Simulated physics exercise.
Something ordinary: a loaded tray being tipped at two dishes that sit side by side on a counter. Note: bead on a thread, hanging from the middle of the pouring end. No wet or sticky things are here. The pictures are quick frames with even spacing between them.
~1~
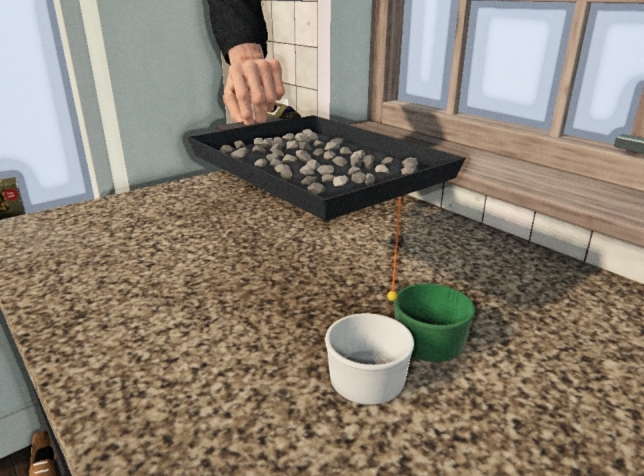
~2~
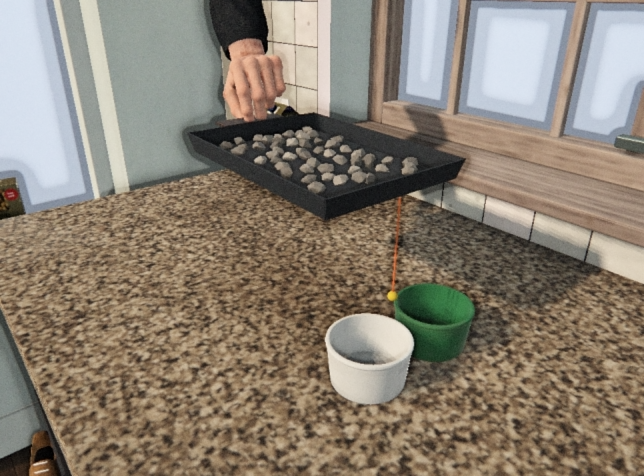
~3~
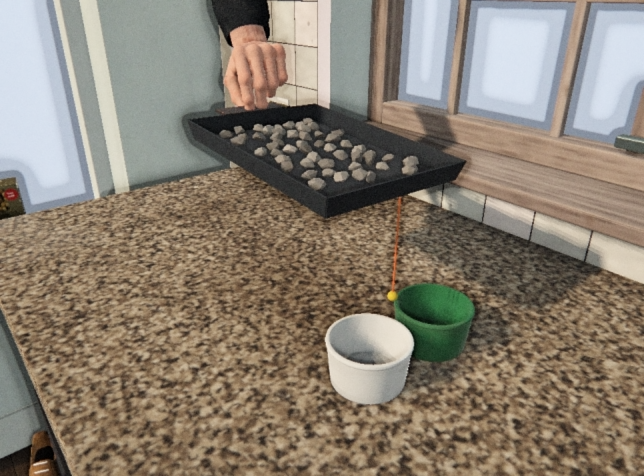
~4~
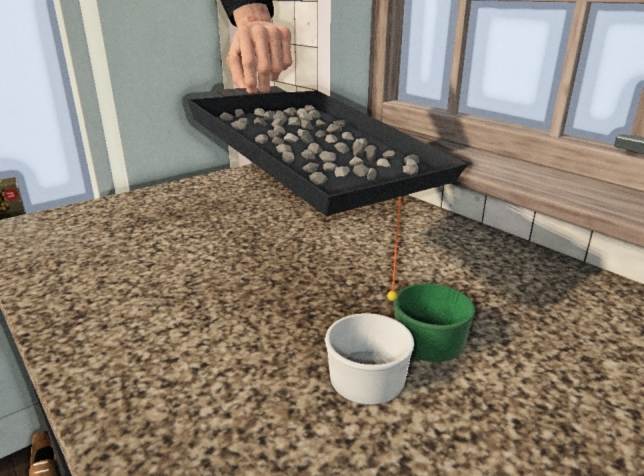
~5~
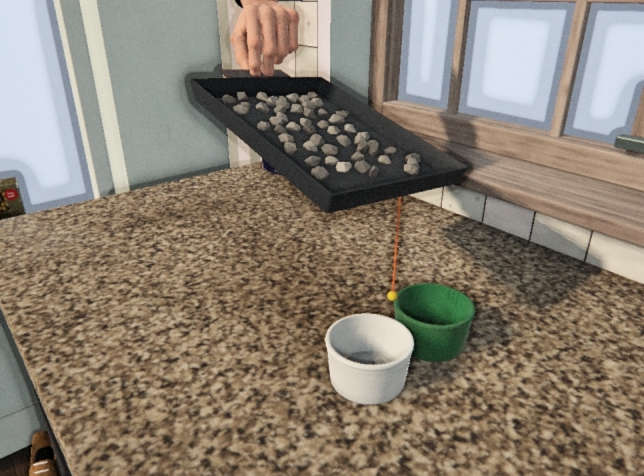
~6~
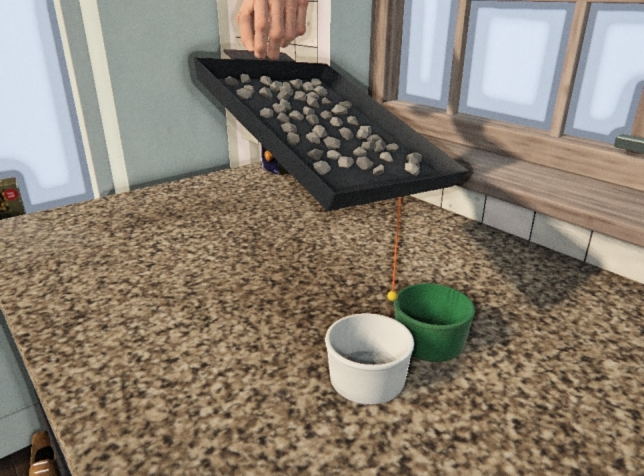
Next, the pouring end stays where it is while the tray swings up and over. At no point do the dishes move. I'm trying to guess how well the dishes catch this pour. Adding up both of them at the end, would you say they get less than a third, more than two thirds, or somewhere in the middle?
The dishes take a middle share, one third up to two thirds.
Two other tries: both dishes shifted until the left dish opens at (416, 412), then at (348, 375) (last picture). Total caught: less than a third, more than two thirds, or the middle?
Taking the tries in order: Under a third and below one third.
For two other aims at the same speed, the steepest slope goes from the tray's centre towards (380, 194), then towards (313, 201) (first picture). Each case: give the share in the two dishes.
First case about 40 percent; second case about 30 percent.
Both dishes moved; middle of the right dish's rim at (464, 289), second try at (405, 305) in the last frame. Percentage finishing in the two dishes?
Roughly 80 per cent, then roughly 10 per cent.
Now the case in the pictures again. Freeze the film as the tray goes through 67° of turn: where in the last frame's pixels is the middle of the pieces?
Centre estimate: (435, 174).
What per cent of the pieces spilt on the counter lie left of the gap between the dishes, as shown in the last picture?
Left share: Close to 0 %.
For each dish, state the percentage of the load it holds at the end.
0 per cent goes to the left dish and 50 per cent to the right dish.
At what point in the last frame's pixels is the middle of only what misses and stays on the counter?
The centre sits near (542, 341).
Shortly afterwards, tray tipped steeply; all but a few on the tray; only a few in the air.
Next, tray tipped past a quarter turn; near a third on the tray; near a quarter in the right dish; near a third outside both; near a quarter in the air.
Some moments later, tray tipped past a quarter turn; near half in the right dish; near half outside both.
In the end, tray tipped past a quarter turn; none at all in the left dish; near half in the right dish; near half outside both.
